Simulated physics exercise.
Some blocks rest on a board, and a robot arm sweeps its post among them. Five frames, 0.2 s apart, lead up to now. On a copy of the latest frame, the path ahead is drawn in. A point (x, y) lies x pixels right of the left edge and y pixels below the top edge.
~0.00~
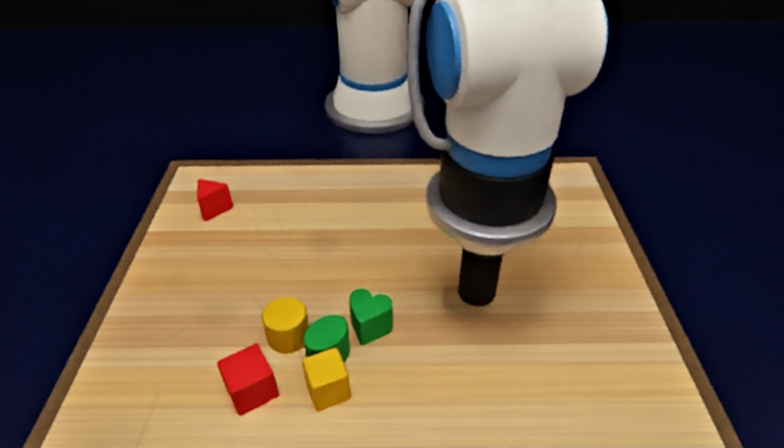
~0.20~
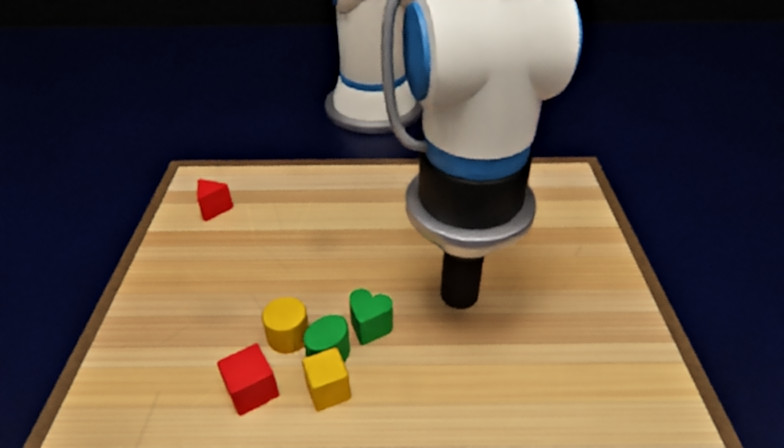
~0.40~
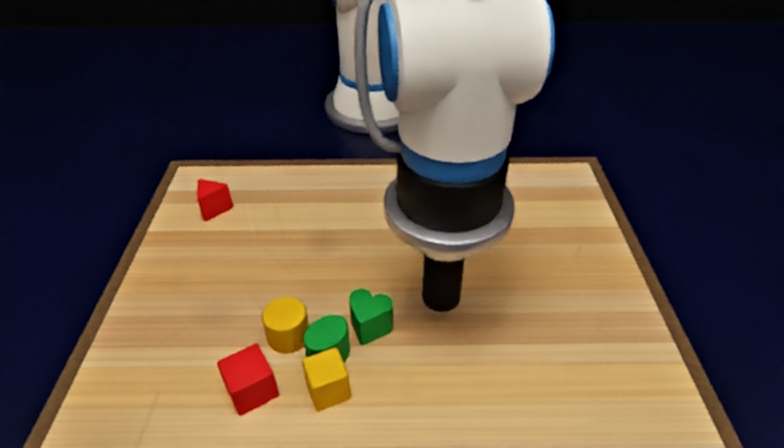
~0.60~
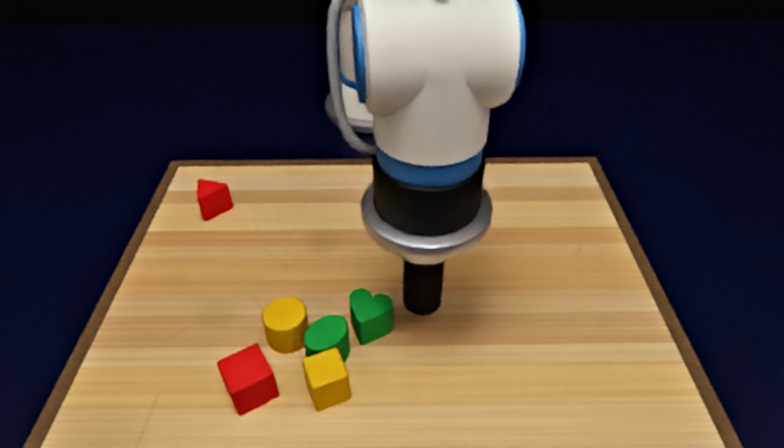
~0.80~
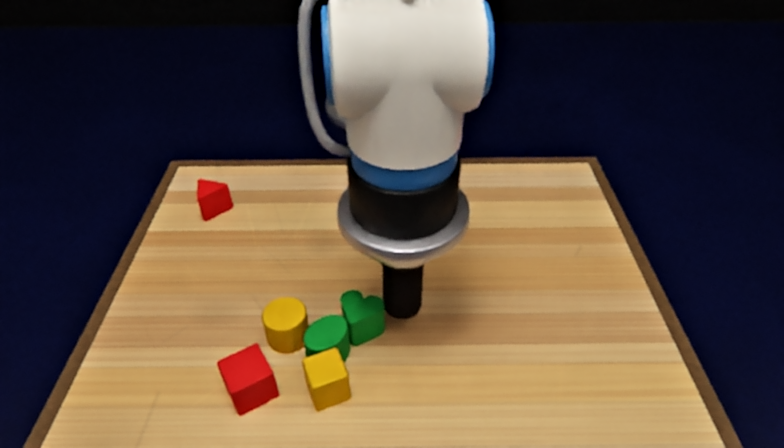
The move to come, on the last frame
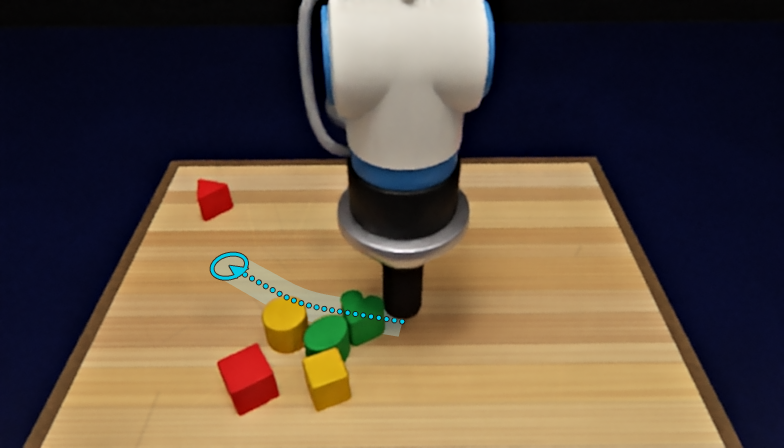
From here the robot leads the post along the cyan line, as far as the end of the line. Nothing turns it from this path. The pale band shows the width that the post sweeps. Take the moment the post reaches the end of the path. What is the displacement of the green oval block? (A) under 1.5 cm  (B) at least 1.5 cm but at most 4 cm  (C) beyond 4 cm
Option B.
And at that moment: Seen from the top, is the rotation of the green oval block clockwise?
Going by the path, no.
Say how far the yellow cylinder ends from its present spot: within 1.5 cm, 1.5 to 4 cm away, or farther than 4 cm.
The answer will be the long band, over 4 cm.
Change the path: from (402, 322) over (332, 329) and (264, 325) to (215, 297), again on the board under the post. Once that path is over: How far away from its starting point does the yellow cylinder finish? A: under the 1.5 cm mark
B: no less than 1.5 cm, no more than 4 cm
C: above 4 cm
Option C.
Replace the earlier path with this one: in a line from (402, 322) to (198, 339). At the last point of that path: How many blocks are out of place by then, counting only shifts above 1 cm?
It displaces three or more.
The drawn path runs from (402, 322) via (335, 311) and (276, 292), ending at (229, 266).
The first path, step by step. One third of the way, post (332, 293); yellow cylinder (252, 320); green oval block (291, 342), turned 55° anticlockwise; green heart block (292, 303), turned 35° anticlockwise.
Two thirds of the way, post (272, 275); yellow cylinder (229, 331); green oval block (291, 342), turned 55° anticlockwise; green heart block (251, 296), turned 100° anticlockwise.
At the end, post (224, 249); yellow cylinder (229, 331); yellow four-sided block not moved; green oval block (291, 342), turned 55° anticlockwise; green heart block (251, 296), turned 100° anticlockwise.
